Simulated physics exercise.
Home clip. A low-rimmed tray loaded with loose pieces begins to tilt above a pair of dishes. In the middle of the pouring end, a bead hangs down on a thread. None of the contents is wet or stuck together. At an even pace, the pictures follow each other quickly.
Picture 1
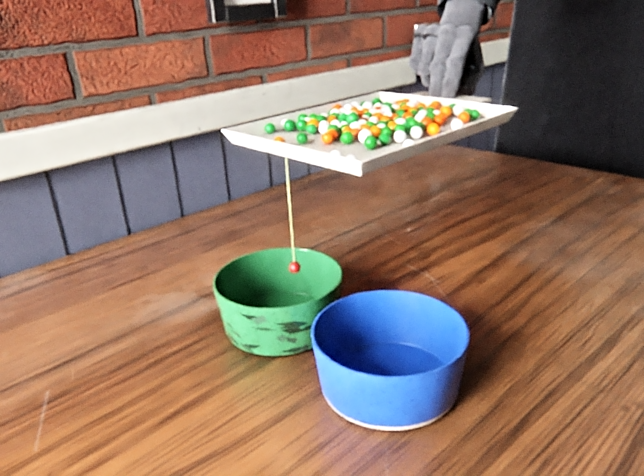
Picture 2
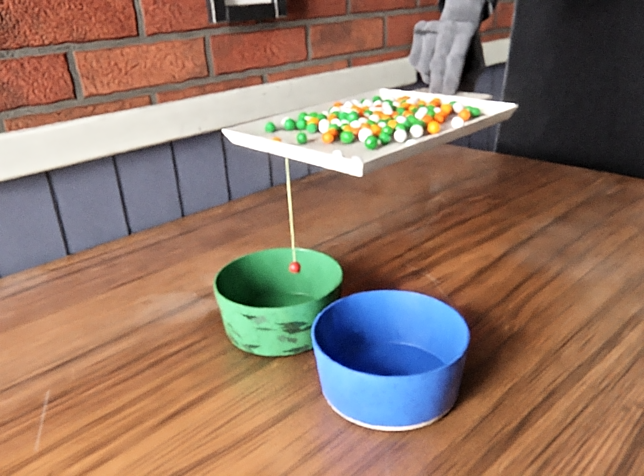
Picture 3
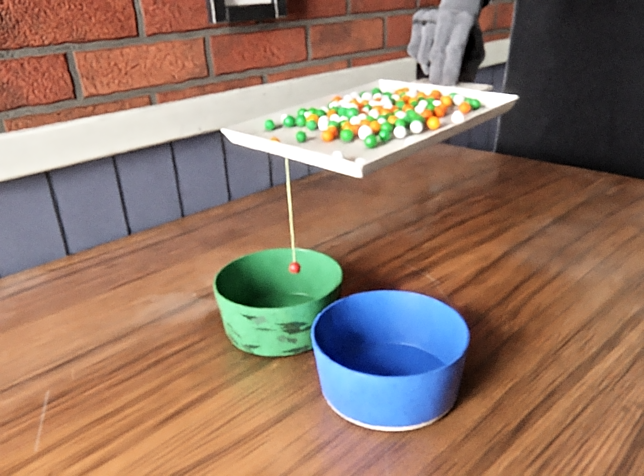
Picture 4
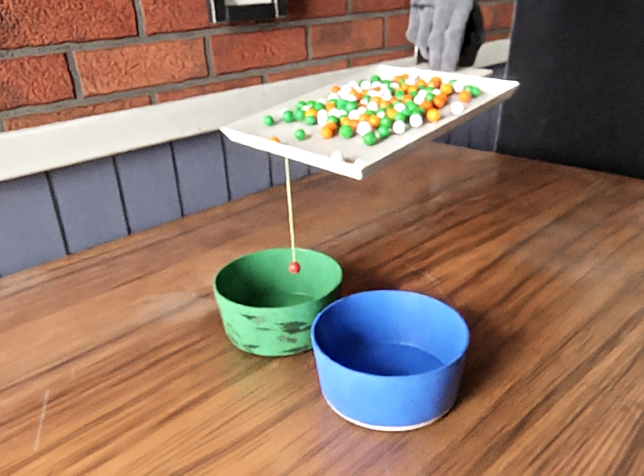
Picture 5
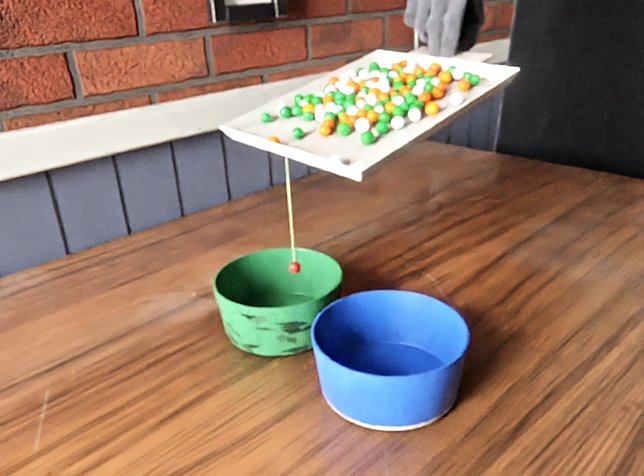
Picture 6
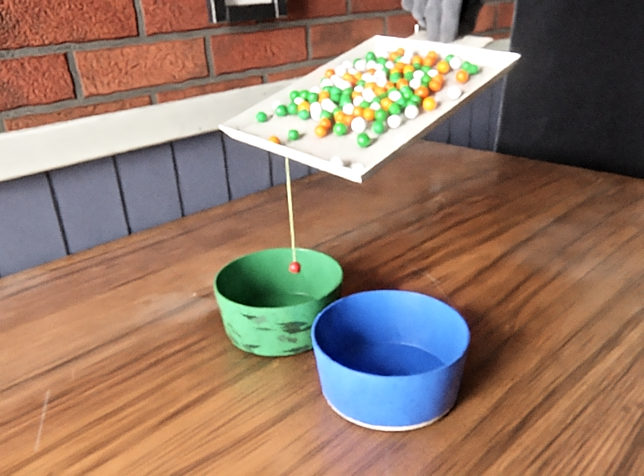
White tray of green, orange and white beads tilting steadily as a gray-gloved hand raises its far side above two bowls.
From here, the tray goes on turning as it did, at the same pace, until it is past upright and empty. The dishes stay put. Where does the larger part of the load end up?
The right-side dish receives more.
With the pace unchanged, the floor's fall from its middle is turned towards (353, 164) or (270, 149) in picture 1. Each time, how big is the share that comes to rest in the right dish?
Near 80 % and, after that, 0 %.
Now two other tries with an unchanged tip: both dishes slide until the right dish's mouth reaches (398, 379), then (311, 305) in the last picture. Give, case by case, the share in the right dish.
First placement: 20 per cent; second placement: 70 per cent.
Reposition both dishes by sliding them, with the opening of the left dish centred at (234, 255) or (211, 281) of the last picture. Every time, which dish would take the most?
In the first try it's the right-side dish, and in the second it's the right-side dish.
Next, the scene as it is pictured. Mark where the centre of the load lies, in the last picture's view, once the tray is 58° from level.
About (311, 256).
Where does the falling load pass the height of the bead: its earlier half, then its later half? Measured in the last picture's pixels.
Early half (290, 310), late half (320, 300).
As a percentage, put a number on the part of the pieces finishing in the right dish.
About 40 per cent.
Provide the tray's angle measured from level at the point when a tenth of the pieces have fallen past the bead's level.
Roughly 50 degrees.
Shortly afterwards, tray tipped steeply; near a third on the tray; a little in the right dish; a little in the left dish; near a quarter outside both; near a quarter in the air.
Next, tray tipped right over; near half in the right dish; a little in the left dish; near half outside both; only a few in the air.
Some moments later, tray tipped past a quarter turn; near half in the right dish; a little in the left dish; near half outside both.
In the end, tray tipped past a quarter turn; near half in the right dish; a little in the left dish; near half outside both.
